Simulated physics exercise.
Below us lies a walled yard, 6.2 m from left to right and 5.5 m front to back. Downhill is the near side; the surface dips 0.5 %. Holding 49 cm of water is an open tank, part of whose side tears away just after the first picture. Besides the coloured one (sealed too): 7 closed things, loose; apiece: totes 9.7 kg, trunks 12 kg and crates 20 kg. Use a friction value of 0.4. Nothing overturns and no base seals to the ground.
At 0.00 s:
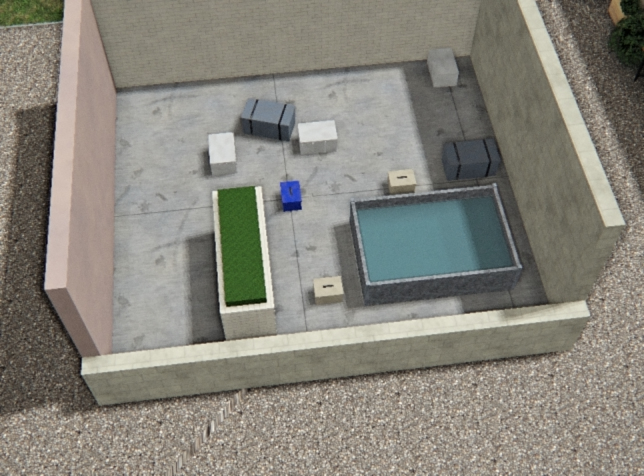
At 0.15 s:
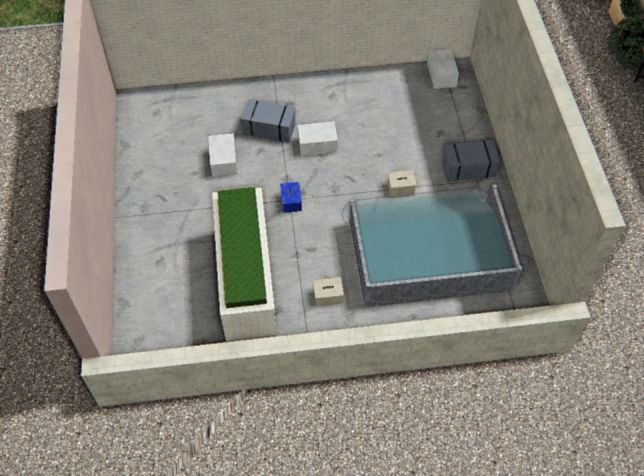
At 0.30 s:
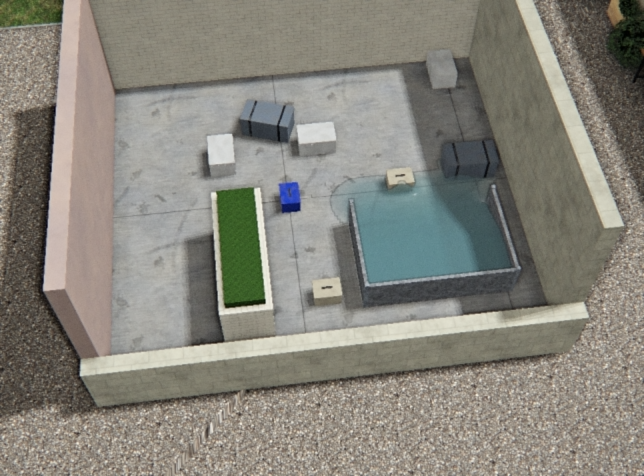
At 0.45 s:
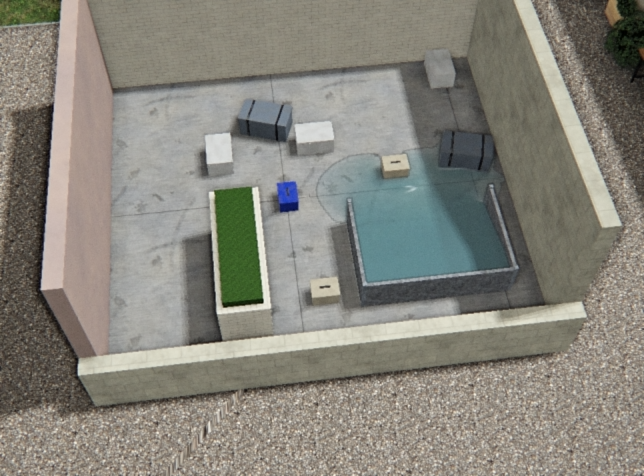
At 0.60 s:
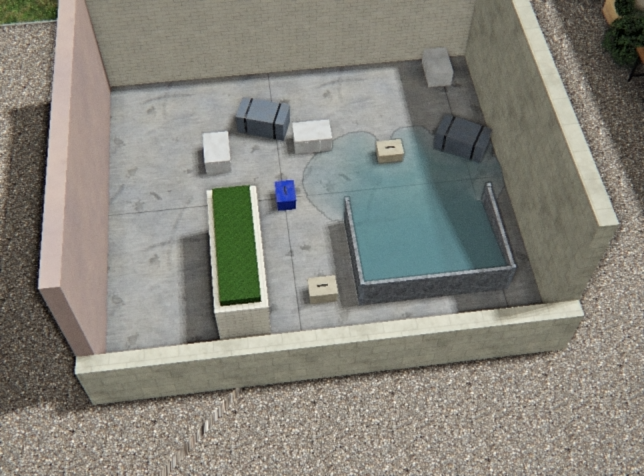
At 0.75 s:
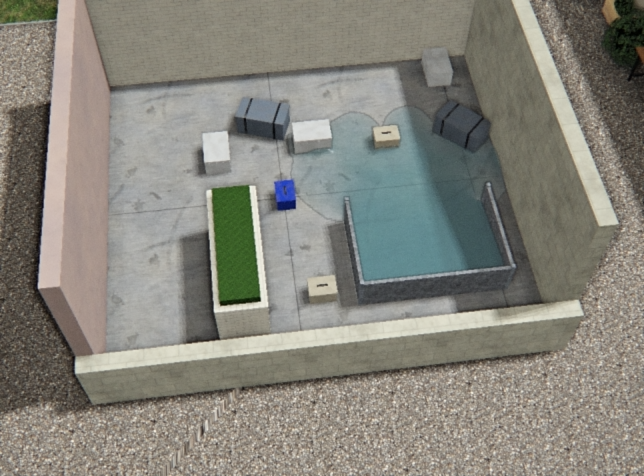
Water spreading from an open tank across a walled yard, pushing a small cream crate and turning a dark grey trunk.
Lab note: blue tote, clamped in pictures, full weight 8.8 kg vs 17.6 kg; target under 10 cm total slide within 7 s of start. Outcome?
Outcome: 17.6 kg only.
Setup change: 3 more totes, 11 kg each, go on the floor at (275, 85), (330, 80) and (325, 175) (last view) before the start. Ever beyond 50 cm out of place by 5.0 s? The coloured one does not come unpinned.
In that order: Farther, then farther, then farther.
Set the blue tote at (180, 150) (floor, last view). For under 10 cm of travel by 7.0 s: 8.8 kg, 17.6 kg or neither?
Lab note - result: Heavier mass required.
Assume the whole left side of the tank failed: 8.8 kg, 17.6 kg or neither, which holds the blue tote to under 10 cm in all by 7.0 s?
Neither one.
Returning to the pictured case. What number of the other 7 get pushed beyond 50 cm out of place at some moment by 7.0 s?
Result: 5.
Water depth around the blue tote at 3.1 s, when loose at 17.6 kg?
Roughly 1 cm.
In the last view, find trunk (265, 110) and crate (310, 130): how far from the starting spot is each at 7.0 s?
In that order: 200 cm, 250 cm.
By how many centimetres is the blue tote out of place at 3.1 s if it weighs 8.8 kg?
I'd put it at roughly 0 cm.
After 1.4 s the blue tote would be 0 cm from its start with 8.8 kg and 0 cm from its start with 17.6 kg; 1 cm of water round it then.
After 3.1 s the blue tote would be 0 cm from its start with 8.8 kg and 0 cm from its start with 17.6 kg; 1 cm of water round it then.
After 4.9 s the blue tote would be 0 cm from its start with 8.8 kg and 0 cm from its start with 17.6 kg; 2 cm of water round it then.
After 7.0 s the blue tote would be 45 cm from its start with 8.8 kg and 0 cm from its start with 17.6 kg; 5 cm of water round it then.
